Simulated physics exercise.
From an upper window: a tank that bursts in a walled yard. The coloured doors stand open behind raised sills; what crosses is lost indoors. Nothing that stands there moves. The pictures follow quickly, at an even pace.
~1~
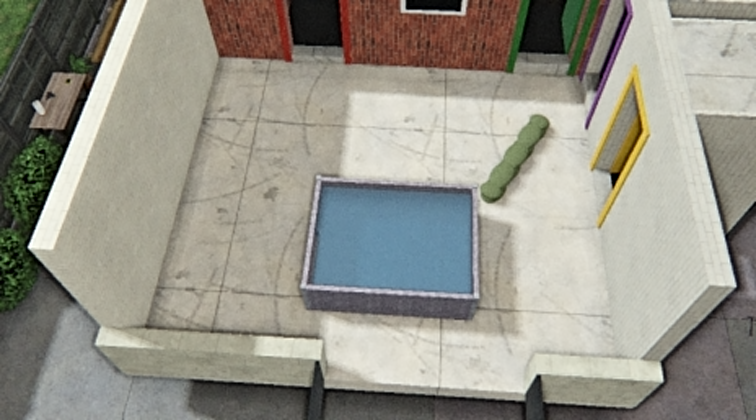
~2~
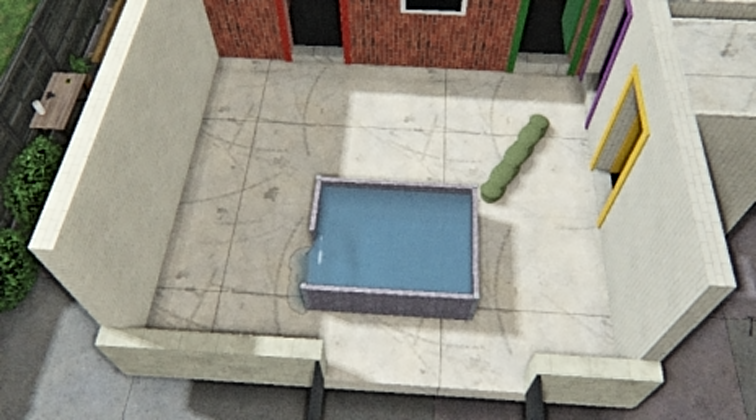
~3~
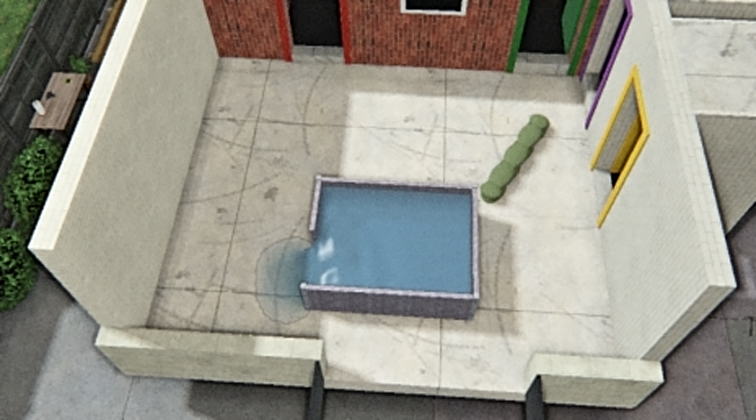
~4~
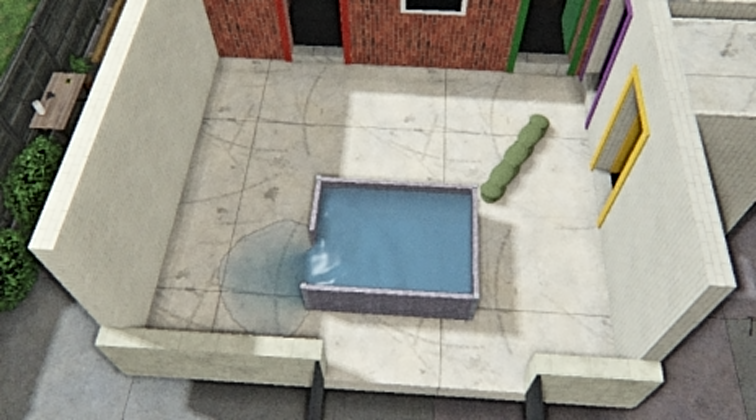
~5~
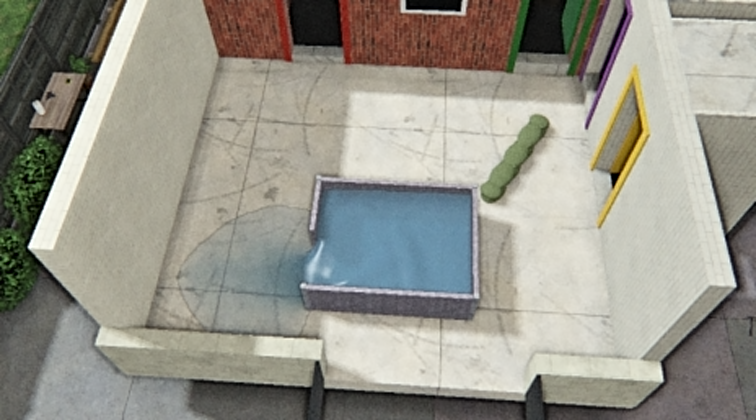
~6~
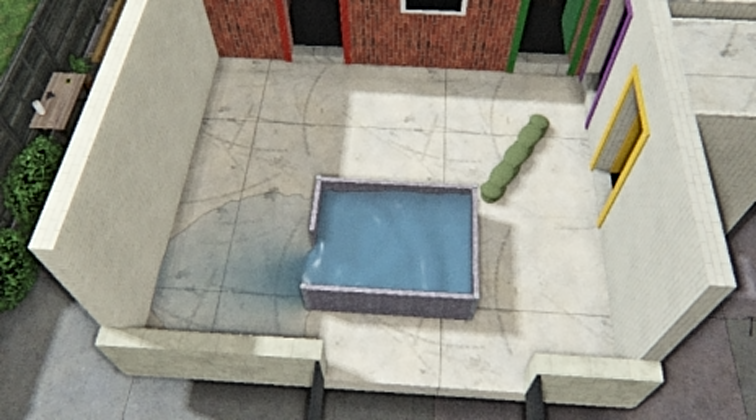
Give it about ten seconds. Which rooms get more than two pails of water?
In the end: The purple door stays under that; the yellow door stays under that; the green door stays under that; the red door stays under that.
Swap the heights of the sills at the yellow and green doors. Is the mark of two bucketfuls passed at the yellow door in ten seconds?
In short: Yellow lets less in.
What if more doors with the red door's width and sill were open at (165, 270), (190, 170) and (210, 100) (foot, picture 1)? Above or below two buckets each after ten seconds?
In that order: Takes more, takes less, stays under.
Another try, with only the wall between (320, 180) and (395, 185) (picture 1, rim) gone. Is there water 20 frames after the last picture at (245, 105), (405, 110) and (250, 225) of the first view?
As listed: Awash, wet, not flooded.
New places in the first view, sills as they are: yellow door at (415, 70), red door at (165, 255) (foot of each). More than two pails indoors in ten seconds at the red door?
The red one takes more.
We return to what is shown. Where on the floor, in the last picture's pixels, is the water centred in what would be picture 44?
Near (326, 203).
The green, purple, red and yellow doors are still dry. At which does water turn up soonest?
It is the red one.
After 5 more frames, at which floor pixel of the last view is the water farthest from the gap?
Close to (192, 158).
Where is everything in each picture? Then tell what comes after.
In the first frame, the open tank at (393, 237) is whole and still.
In the second frame, the front is at (295, 306), out from the gap at (313, 272).
In the third frame, water pours out at (314, 274) and has run to (269, 253).
In the fourth frame, water pours out at (314, 274) and has run to (229, 262).
In the fifth frame, water pours out at (314, 274) and has run to (185, 283).
In the sixth frame, the front is at (153, 301), out from the gap at (314, 274).
A moment on, water covers 15 % of the floor; the purple door not reached, the yellow door not reached, the green door not reached, the red door not reached.
Next, water covers 20 % of the floor; the purple door not reached, the yellow door not reached, the green door not reached, the red door not reached.
Then, water covers 40 % of the floor; the purple door not reached, the yellow door not reached, the green door not reached, the red door wet at the sill, nothing in.
Later, water covers 65 % of the floor; the purple door wet at the sill, nothing in, the yellow door not reached, the green door wet at the sill, nothing in, the red door wet at the sill, nothing in.
In the end, water covers 90 % of the floor; the purple door wet at the sill, nothing in, the yellow door wet at the sill, nothing in, the green door wet at the sill, nothing in, the red door wet at the sill, nothing in.
